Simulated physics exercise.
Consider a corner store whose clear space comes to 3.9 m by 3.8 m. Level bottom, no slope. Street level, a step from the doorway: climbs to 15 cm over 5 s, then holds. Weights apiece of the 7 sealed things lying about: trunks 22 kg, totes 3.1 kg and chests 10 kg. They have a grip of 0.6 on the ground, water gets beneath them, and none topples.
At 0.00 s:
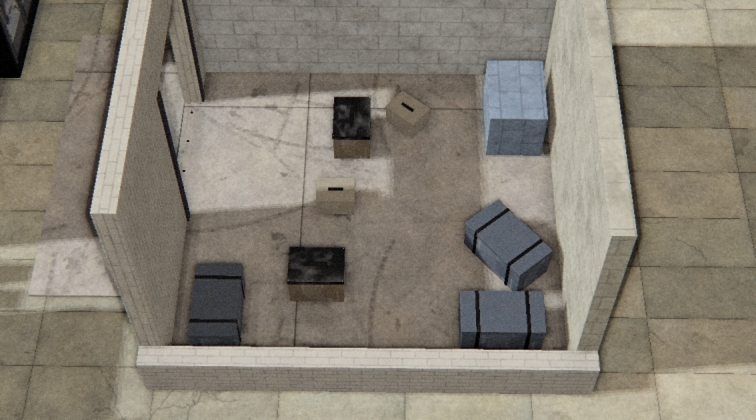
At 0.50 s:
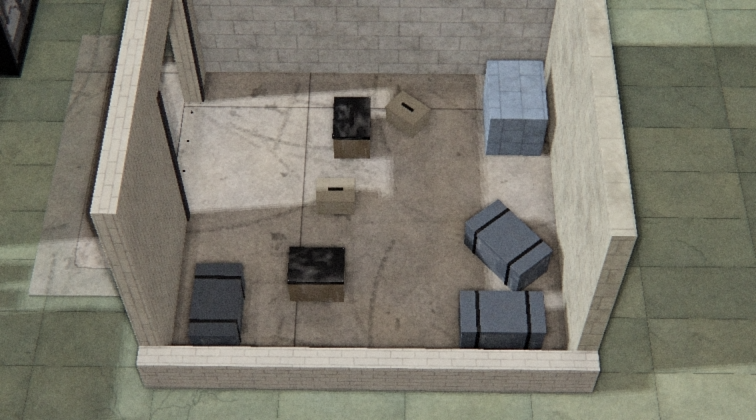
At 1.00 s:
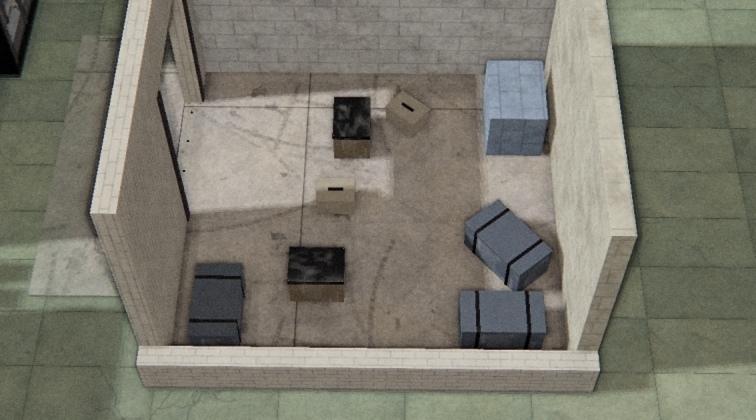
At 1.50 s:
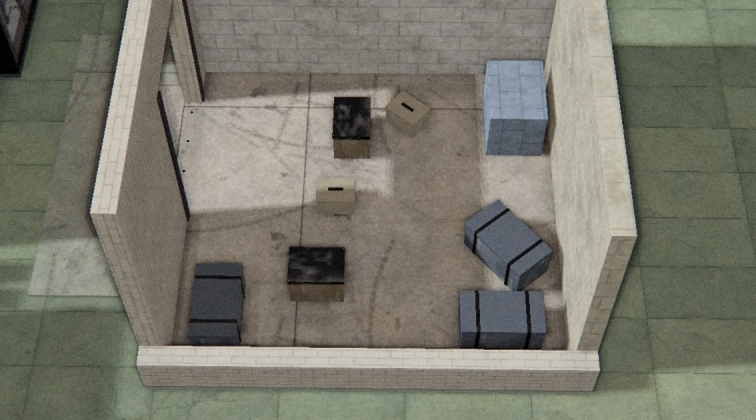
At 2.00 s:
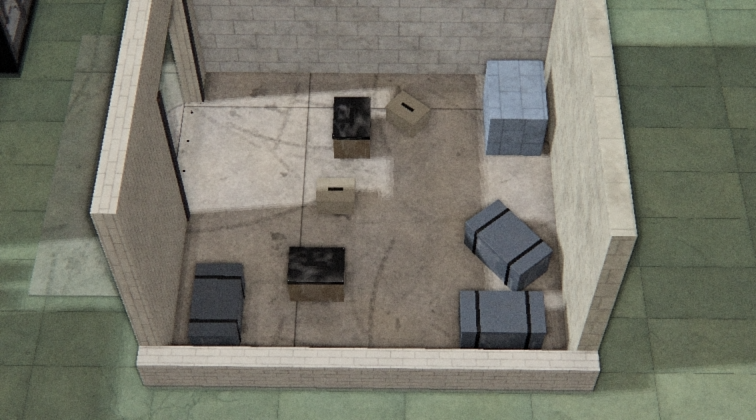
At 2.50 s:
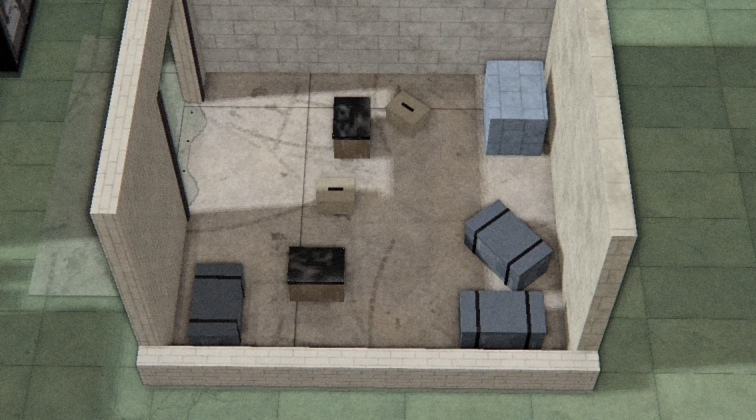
Murky green water spreads across the paving outside a small walled room, then creeps over the pale slab by the left doorway and just inside the opening, while the gray trunks, dark-topped boxes and pale blue block stay still.
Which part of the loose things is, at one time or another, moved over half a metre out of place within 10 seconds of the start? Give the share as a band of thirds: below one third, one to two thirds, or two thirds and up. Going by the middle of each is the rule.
The share is one to two thirds.
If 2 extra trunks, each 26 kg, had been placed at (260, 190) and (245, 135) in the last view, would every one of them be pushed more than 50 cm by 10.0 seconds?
First one exceeds it, second one exceeds it.
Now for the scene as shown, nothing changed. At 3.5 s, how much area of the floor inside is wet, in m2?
Wet: Near 1.0 m2.
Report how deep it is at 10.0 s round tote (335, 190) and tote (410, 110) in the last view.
Depths: Near 9 cm, then near 12 cm.
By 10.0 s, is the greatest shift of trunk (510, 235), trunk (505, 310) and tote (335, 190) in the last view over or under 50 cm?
So that's inside it for the first, inside it for the second and beyond it for the last.
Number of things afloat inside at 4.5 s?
The number is 0.
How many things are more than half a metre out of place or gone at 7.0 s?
My count gives 2.
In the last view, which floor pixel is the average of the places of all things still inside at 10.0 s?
Roughly at (420, 253).
After 3.5 s 0 of 7 are over 50 cm from their spots; 0 afloat.
After 4.5 s 0 of 7 are over 50 cm from their spots; 0 afloat.
After 7.0 s 2 of 7 are over 50 cm from their spots; 1 afloat.
After 10.0 s 3 of 7 are over 50 cm from their spots, and 3 have been at some point; 4 afloat.
